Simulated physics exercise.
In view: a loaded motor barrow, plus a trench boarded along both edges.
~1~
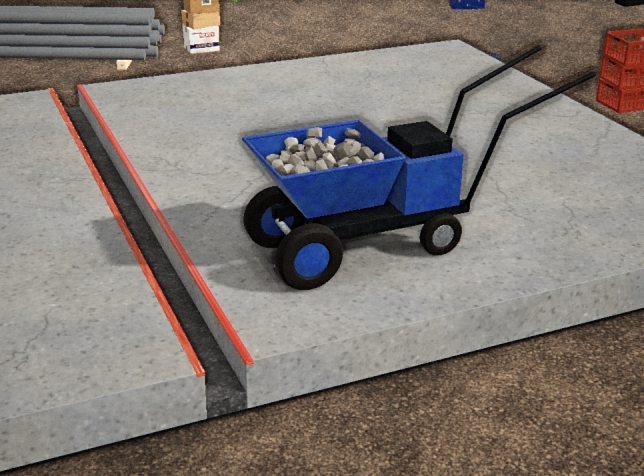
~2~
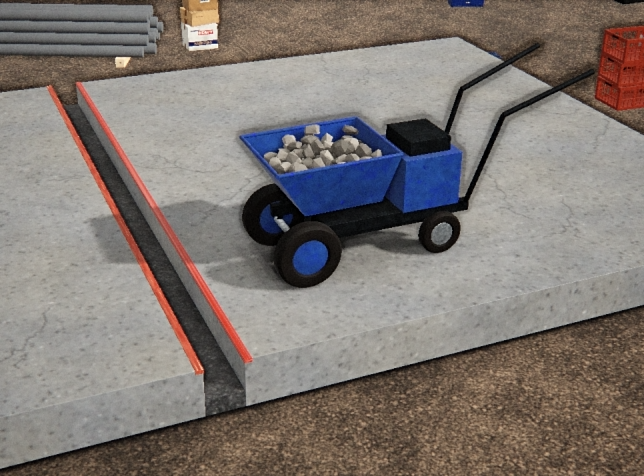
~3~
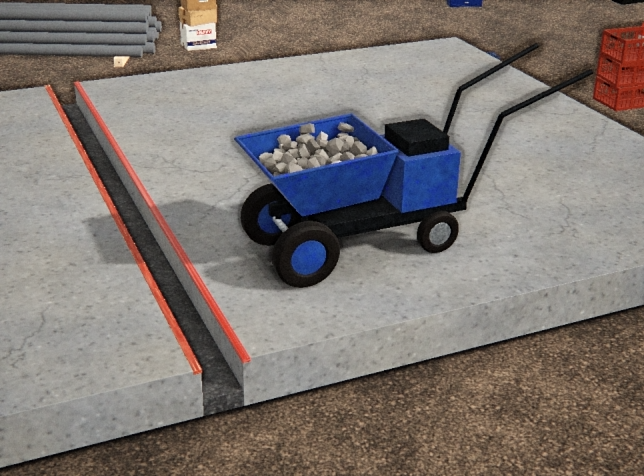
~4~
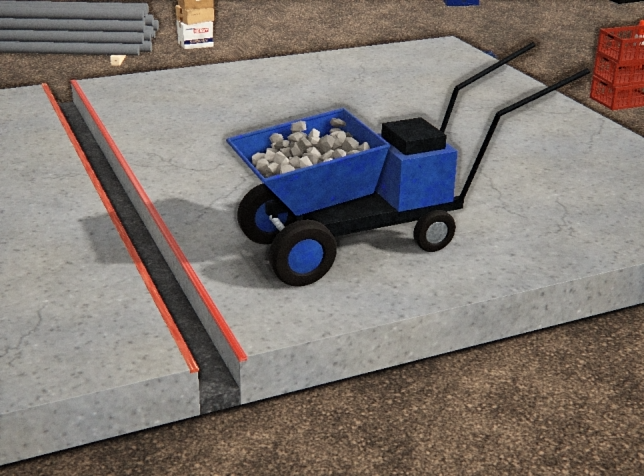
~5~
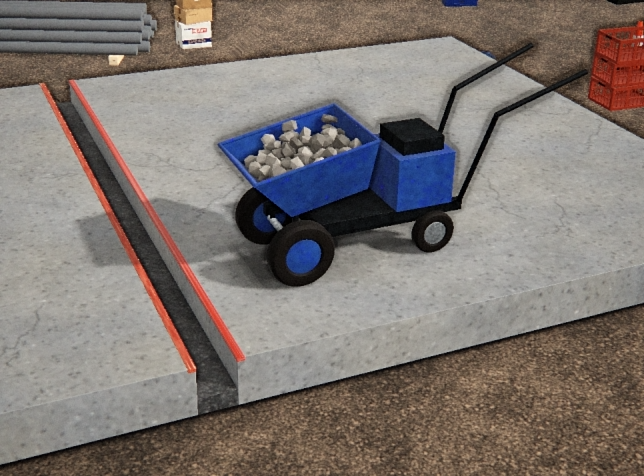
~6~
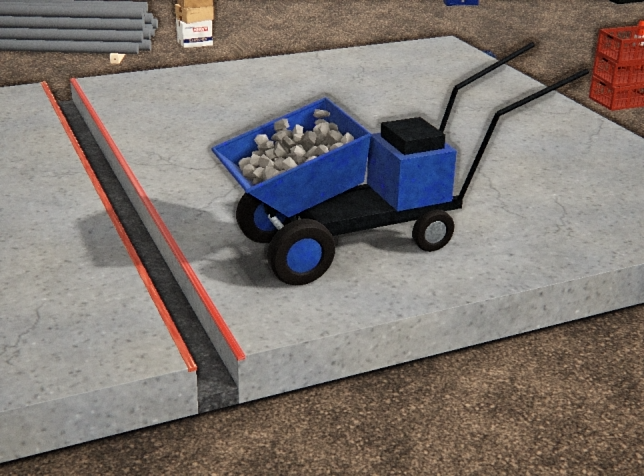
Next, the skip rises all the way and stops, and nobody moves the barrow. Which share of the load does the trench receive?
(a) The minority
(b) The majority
The majority.
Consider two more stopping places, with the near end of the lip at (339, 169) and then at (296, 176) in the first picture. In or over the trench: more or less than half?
For the first case I'd say a smaller fraction, and for the second case upwards of half.
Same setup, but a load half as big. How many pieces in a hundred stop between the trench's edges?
About 90 per cent.
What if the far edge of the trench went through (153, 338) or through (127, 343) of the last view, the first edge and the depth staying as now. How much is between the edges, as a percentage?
Roughly 90 per cent, and 90 per cent.
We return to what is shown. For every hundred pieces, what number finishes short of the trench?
It works out to roughly 5 percent.
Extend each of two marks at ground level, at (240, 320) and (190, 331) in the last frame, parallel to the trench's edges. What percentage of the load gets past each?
90 and 40 in a hundred.
Shortly afterwards, skip tipped steeply; the whole lot in the skip.
Next, skip tipped right over; all but a few in the skip; a little in or heaped over the trench; only a few beyond it.
Some moments later, skip tipped right over; near a third in the skip; only a few short of the trench; near half in or heaped over the trench; a little beyond it.
In the end, skip tipped right over; a little in the skip; only a few short of the trench; near two thirds in or heaped over the trench; near a quarter beyond it.
